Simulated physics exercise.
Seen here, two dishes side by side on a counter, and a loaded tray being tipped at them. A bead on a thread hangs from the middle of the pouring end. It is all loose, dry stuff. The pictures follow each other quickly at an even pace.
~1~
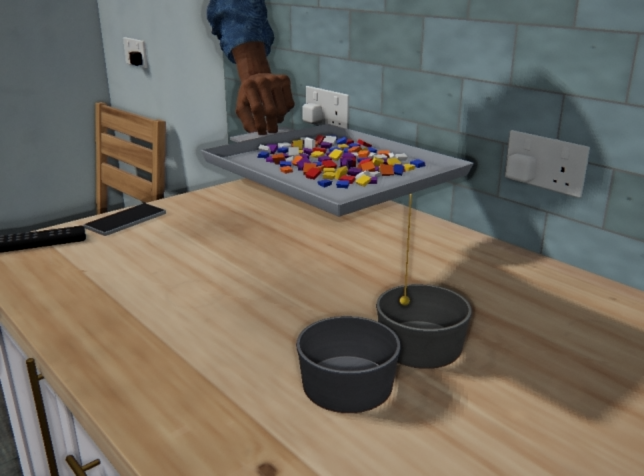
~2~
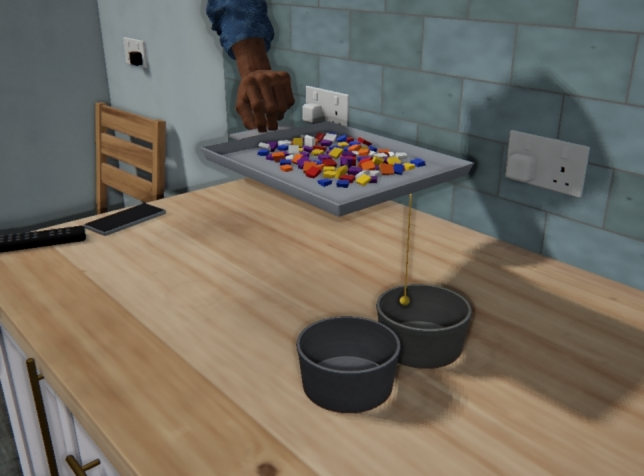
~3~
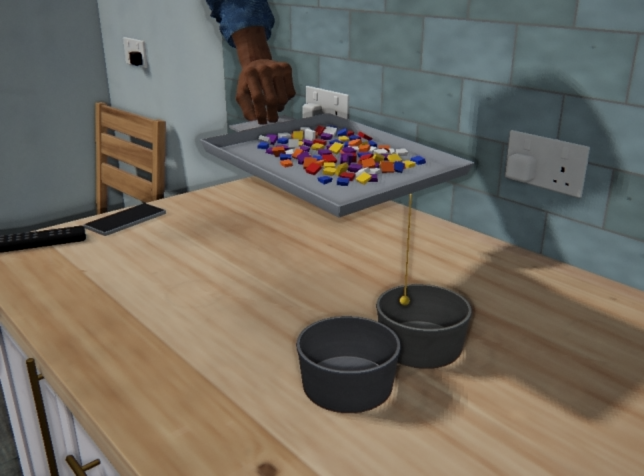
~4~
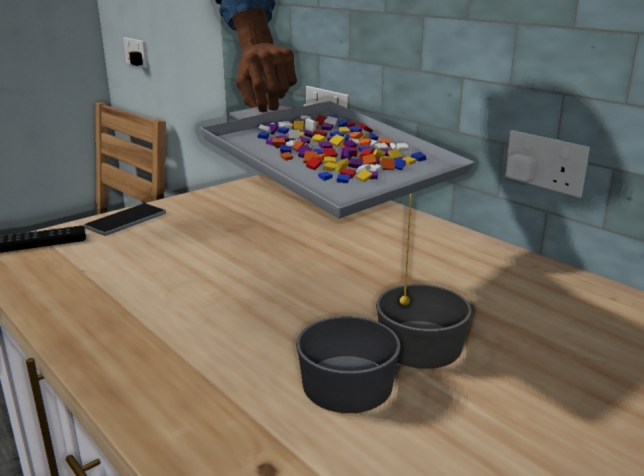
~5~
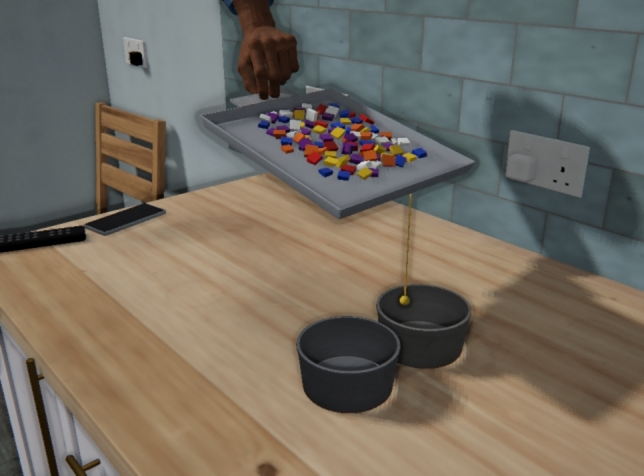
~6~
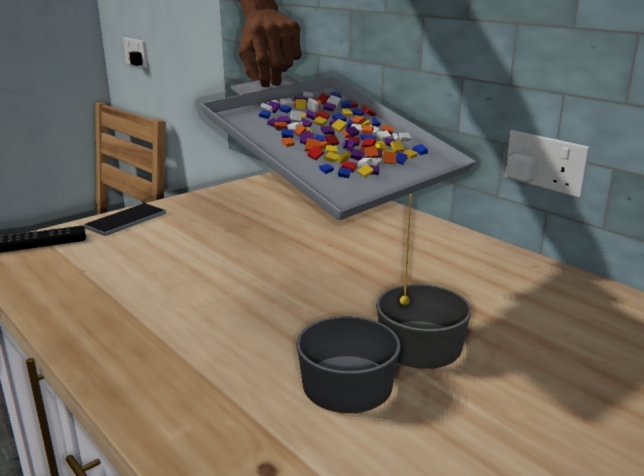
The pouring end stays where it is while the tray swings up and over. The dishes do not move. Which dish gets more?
It favours the left-hand dish.
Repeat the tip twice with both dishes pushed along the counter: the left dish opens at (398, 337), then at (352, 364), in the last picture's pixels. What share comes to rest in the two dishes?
Near 70 % and 80 %.
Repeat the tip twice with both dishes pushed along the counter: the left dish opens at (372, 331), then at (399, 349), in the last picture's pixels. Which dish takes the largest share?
One: The left one. Two: The left-hand dish.
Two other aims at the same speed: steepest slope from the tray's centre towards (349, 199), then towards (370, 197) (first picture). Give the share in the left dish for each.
In turn 90 and 70 in a hundred.
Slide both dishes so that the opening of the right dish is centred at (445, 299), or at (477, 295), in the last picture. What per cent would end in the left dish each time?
Roughly 40 per cent, and 50 per cent.
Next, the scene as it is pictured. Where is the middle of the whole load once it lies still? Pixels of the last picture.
Roughly at (398, 379).
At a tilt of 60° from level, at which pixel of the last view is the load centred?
Around (399, 175).
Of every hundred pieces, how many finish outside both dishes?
Roughly 50 in a hundred.
Soon, tray tipped steeply; nearly all on the tray; a small part in the air.
A while on, tray tipped right over; about a third on the tray; a small part in the left dish; a small part in the right dish; about a quarter outside both; about a quarter in the air.
Towards the end, tray tipped past a quarter turn; about a third in the left dish; a small part in the right dish; about half outside both.
Finally, tray tipped past a quarter turn; about a third in the left dish; a small part in the right dish; about half outside both.
